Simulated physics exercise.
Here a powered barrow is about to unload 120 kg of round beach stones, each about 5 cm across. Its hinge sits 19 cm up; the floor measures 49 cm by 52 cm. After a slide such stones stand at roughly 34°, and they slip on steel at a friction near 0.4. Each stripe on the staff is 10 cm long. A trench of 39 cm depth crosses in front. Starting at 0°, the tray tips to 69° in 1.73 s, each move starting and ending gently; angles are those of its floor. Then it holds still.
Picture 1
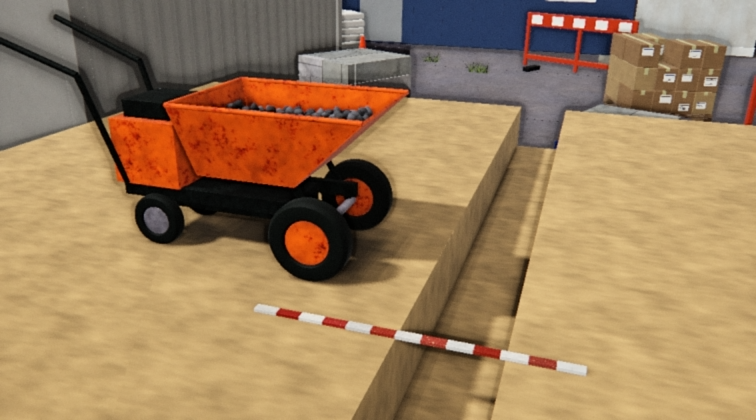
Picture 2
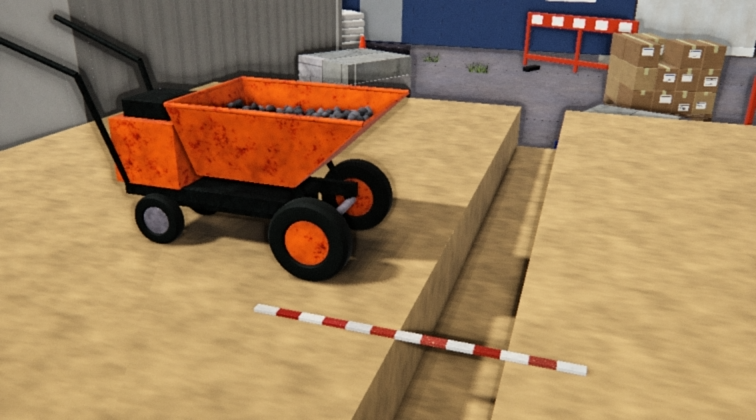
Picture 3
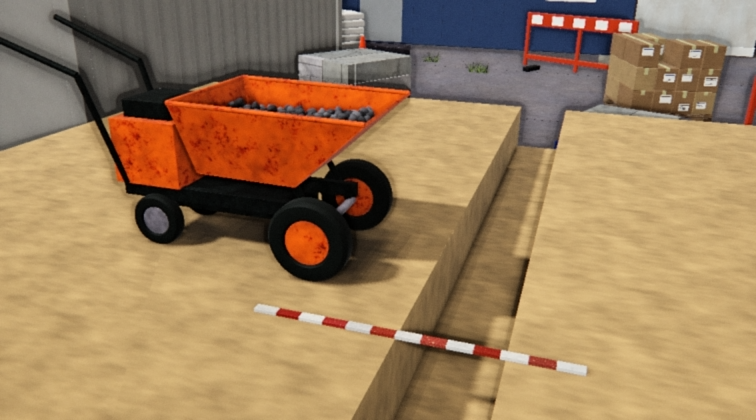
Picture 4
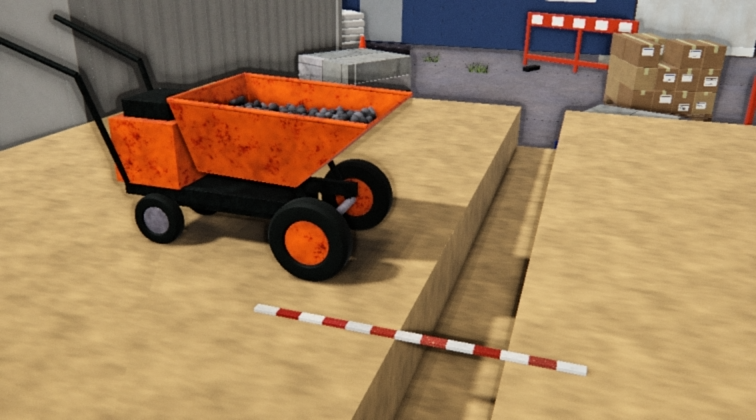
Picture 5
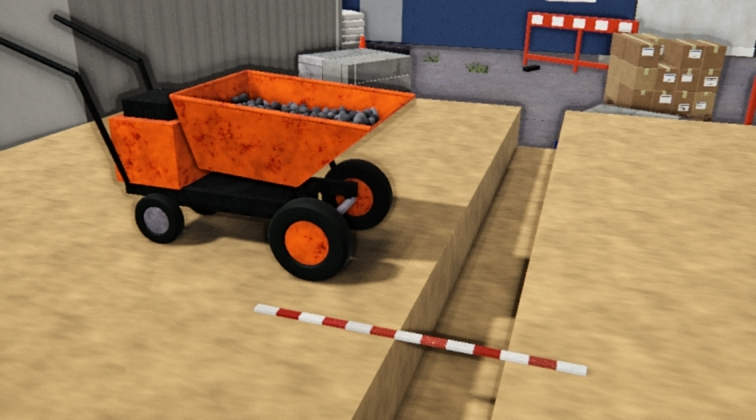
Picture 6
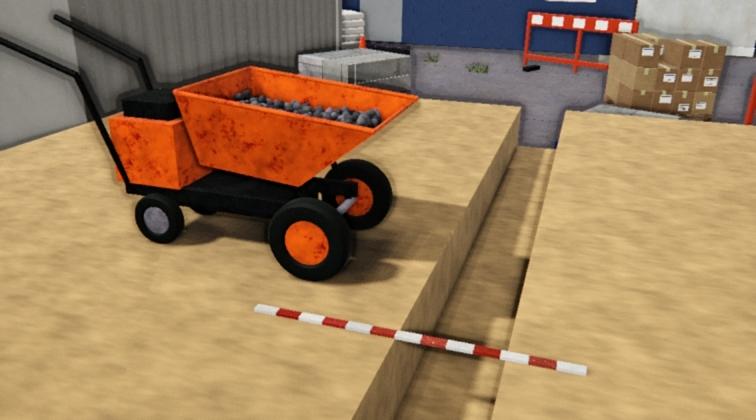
The clip shows an orange powered barrow loaded with grey stones, standing beside a trench with a red and white striped staff lying across it. The barrow stays in place while its tray tilts slightly, its rear rising.
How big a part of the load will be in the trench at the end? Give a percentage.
Close to 90 in a hundred.
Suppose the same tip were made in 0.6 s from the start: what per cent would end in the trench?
It would be near 70 per cent.
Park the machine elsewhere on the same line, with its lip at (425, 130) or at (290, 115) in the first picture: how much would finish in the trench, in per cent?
About 20 and 80 per cent.
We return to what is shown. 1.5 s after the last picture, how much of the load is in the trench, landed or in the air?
Some 60 per cent.
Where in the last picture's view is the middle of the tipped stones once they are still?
Their middle is at about (486, 336).
Then, 1.0 s after the last picture the floor is at 58°, 100 % in the tray; the foremost stones are at (463, 220).
Then, 1.5 s after the last picture the floor is at 69°, 33 % in the tray, 60 % in the trench, 7 % past the trench; the foremost stones are at (583, 292).
Then, 1.9 s after the last picture the floor is at 69°, 6 % in the tray, 84 % in the trench, 10 % past the trench; the foremost stones are at (637, 287).
Then, 3.8 s after the last picture the floor is at 69°, 0 % in the tray, 90 % in the trench, 10 % past the trench; the foremost stones are at (656, 300).
